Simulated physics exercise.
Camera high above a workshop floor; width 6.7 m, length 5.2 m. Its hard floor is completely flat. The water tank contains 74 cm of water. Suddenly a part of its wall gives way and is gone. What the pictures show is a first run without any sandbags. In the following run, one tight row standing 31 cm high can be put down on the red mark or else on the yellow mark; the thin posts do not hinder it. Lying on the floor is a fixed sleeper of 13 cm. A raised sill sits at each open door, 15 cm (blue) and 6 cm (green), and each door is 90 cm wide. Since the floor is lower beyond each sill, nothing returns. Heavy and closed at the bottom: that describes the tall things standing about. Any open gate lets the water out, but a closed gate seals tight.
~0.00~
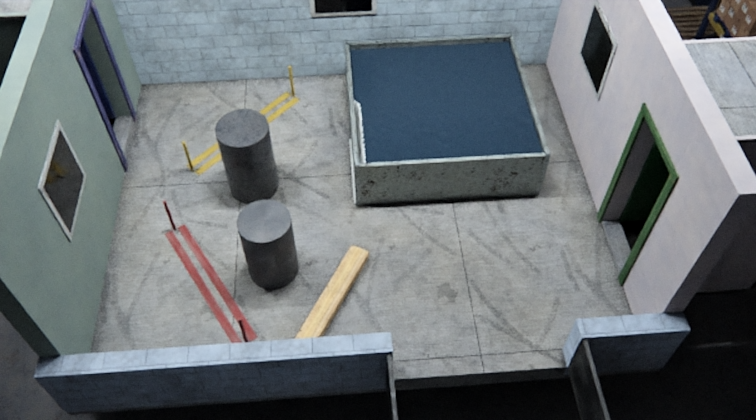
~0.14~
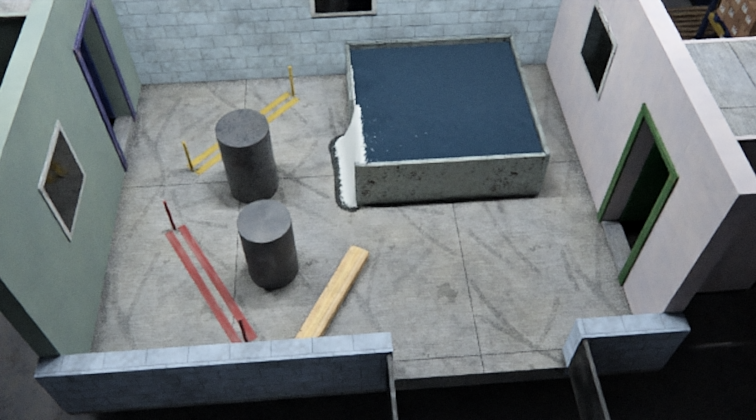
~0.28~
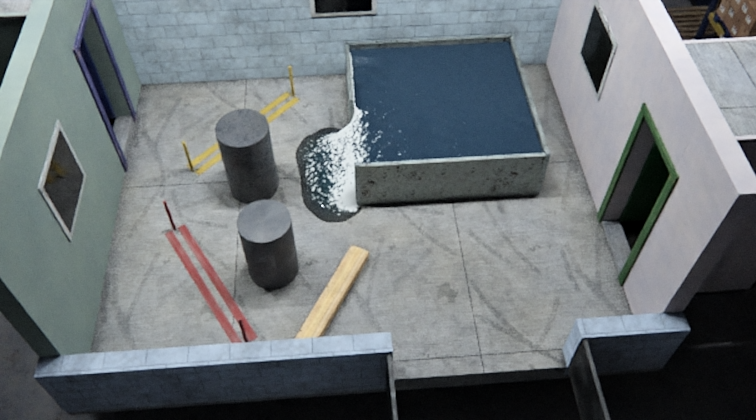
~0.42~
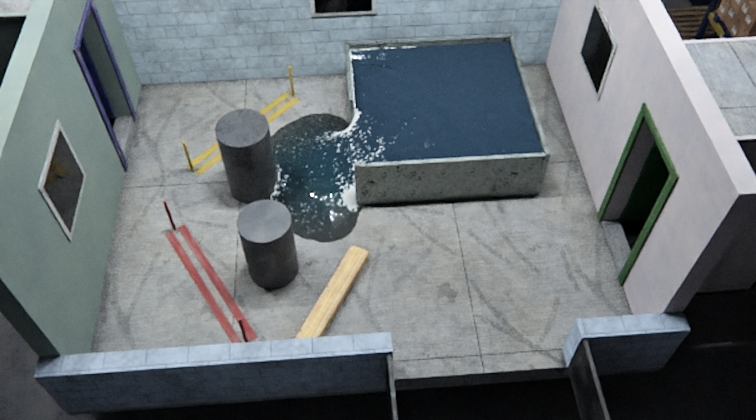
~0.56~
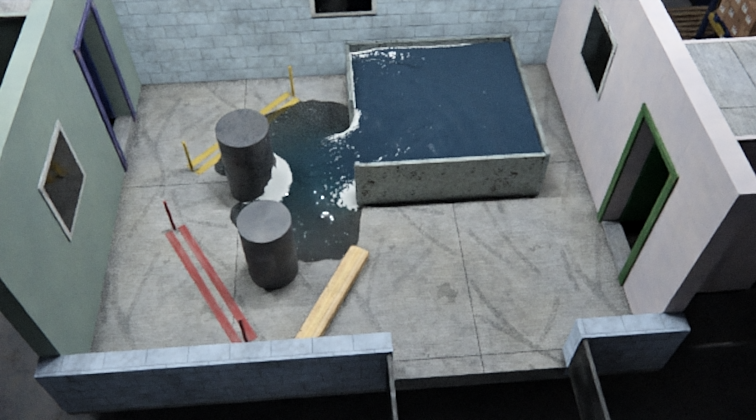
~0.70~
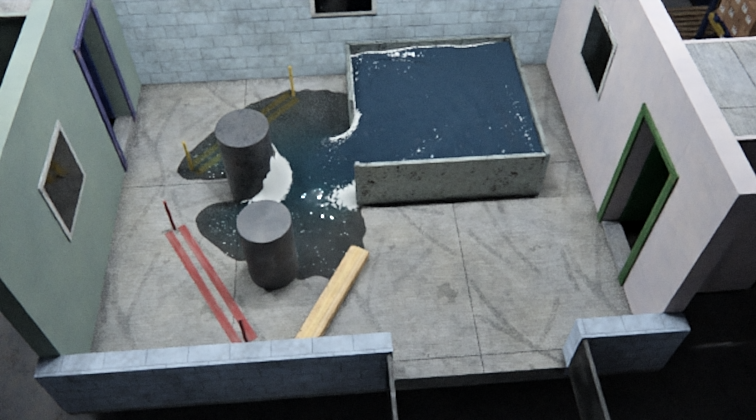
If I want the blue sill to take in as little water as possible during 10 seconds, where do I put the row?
Put it on the yellow mark.
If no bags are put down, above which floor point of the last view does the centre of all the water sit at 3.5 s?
Roughly (326, 169) in the last view.
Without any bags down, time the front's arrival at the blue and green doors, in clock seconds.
Blue: 1.0 s; green: 6.0 s.
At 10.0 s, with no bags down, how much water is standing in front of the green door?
13.0 cm.
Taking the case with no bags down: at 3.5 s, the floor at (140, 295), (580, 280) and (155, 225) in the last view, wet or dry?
First waterlogged, then untouched, then waterlogged.
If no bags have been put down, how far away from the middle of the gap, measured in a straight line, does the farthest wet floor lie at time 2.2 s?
About 4.6 metres out.
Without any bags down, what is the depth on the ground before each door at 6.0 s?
So blue stands at 19 cm, while green stands at 1 cm.
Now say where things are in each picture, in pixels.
In the first picture, still water, 74 cm deep, in the water tank at (440, 99).
In the second picture, water pours out at (357, 159) and has run 0.7 m, to (346, 206); typically 10 cm deep outside, 74 cm at the water tank's back.
In the third picture, the front is at (310, 140), 0.9 m from the gap at (357, 159); 1.1 m2 of floor is under water; 74 cm left at the back of the water tank.
In the fourth picture, water pours out at (357, 160) and has run 1.4 m, to a hidden place; typically 10 cm deep outside, 74 cm at the water tank's back.
In the fifth picture, water pours out at (357, 160) and has run 2.0 m, to (221, 166); typically 6 cm deep outside, 74 cm at the water tank's back.
In the sixth picture, water pours out at (357, 160) and has run 2.5 m, to (189, 162); typically 5 cm deep outside, 72 cm at the water tank's back.
After 1.4 s water covers 40 % of the floor and is deepest (56 cm) near (286, 184) in the run without bags; in at the blue door, 7 L with no bags, 4 L with the row on red, 0 L on yellow.
After 2.2 s water covers 50 % of the floor and is deepest (50 cm) near (286, 184) in the run without bags; in at the blue door, 23 L with no bags, 17 L with the row on red, 0 L on yellow.
After 3.5 s water covers 65 % of the floor and is deepest (33 cm) near (286, 184) in the run without bags; in at the blue door, 73 L with no bags, 117 L with the row on red, 0 L on yellow.
After 6.0 s water covers 90 % of the floor and is deepest (36 cm) near (86, 383) in the run without bags; in at the blue door, 111 L with no bags, 207 L with the row on red, 0 L on yellow.
After 10.0 s water covers 100 % of the floor and is deepest (20 cm) near (86, 383) in the run without bags; in at the blue door, 121 L with no bags, 242 L with the row on red, 6 L on yellow.
